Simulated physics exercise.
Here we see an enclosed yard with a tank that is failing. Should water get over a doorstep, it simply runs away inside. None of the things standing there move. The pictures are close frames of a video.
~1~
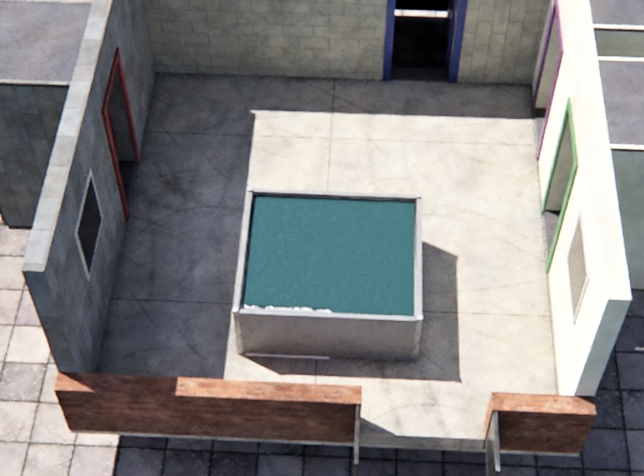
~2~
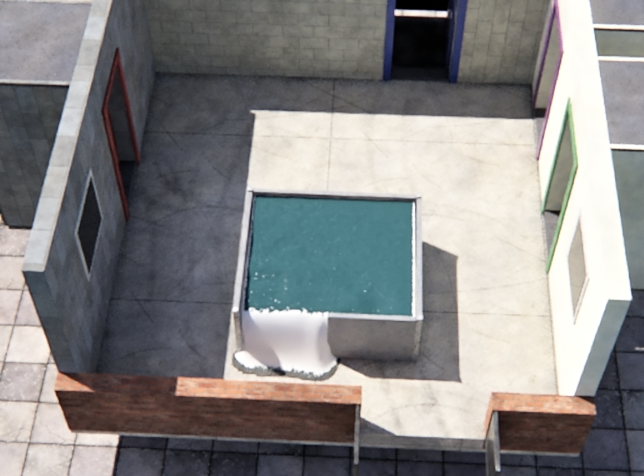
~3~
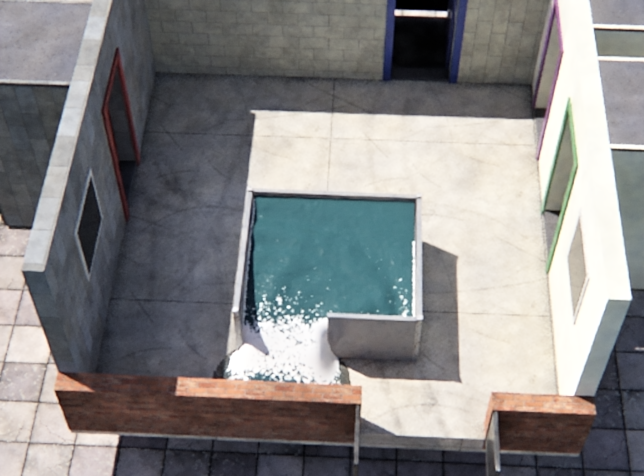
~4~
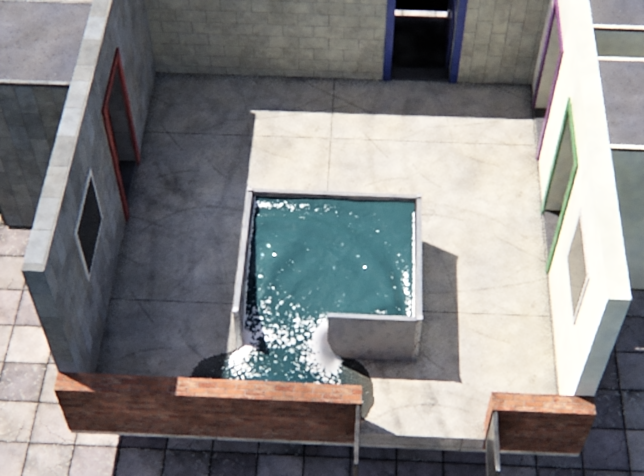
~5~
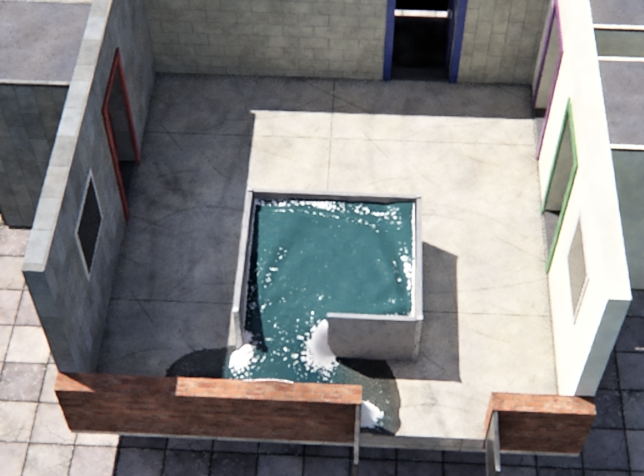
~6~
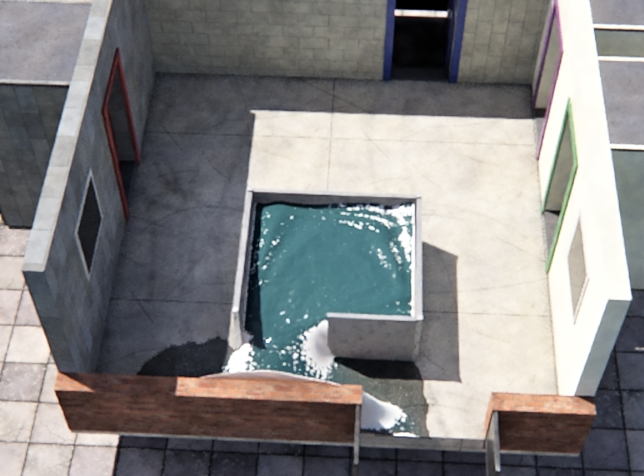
A walled, paved yard is seen from high above in front, the view staying still. A square grey tank of teal water stands near the middle, with a red-framed doorway left, a blue-framed one at the back, a green-framed one right, and low brick walls in front. Water bursts through the tank's front left side, foams white, spreads behind the brick wall, and emerges at its opening.
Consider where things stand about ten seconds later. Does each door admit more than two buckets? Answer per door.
The purple door: It does; the green door: It does not; the blue door: It does; the red door: It does not.
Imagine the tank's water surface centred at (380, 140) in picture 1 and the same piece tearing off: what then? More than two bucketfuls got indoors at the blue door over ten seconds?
Briefly, blue door remains below.
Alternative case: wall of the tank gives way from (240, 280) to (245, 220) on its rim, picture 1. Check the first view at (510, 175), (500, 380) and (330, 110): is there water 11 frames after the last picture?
Taking the spots in turn: Untouched, untouched and untouched.
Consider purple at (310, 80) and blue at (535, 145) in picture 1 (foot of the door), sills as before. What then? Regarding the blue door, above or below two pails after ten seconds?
In this case the blue door gets beyond it.
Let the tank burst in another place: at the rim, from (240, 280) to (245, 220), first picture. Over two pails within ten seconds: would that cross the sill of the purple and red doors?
As for the doors, purple gets past it and red gets past it.
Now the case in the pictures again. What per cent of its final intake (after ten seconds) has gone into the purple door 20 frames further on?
Roughly 0 percent.
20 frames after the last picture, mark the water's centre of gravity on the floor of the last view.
It is near (302, 291).
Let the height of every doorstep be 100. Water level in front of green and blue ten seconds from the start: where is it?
Some 100 percent and then some 220 percent.
A moment on, water covers 20 % of the floor; the purple door not reached, the green door not reached, the blue door not reached, the red door not reached.
Next, water covers 40 % of the floor; the purple door not reached, the green door wet at the sill, nothing in, the blue door not reached, the red door wet at the sill, nothing in.
Then, water covers 75 % of the floor; the purple door wet at the sill, nothing in, the green door wet at the sill, nothing in, the blue door not reached, the red door wet at the sill, nothing in.
Later, water covers 95 % of the floor; the purple door wet at the sill, nothing in, the green door wet at the sill, nothing in, the blue door over two buckets in, the red door wet at the sill, nothing in.
In the end, water covers 100 % of the floor; the purple door far over two buckets in, the green door wet at the sill, nothing in, the blue door far over two buckets in, the red door wet at the sill, nothing in.
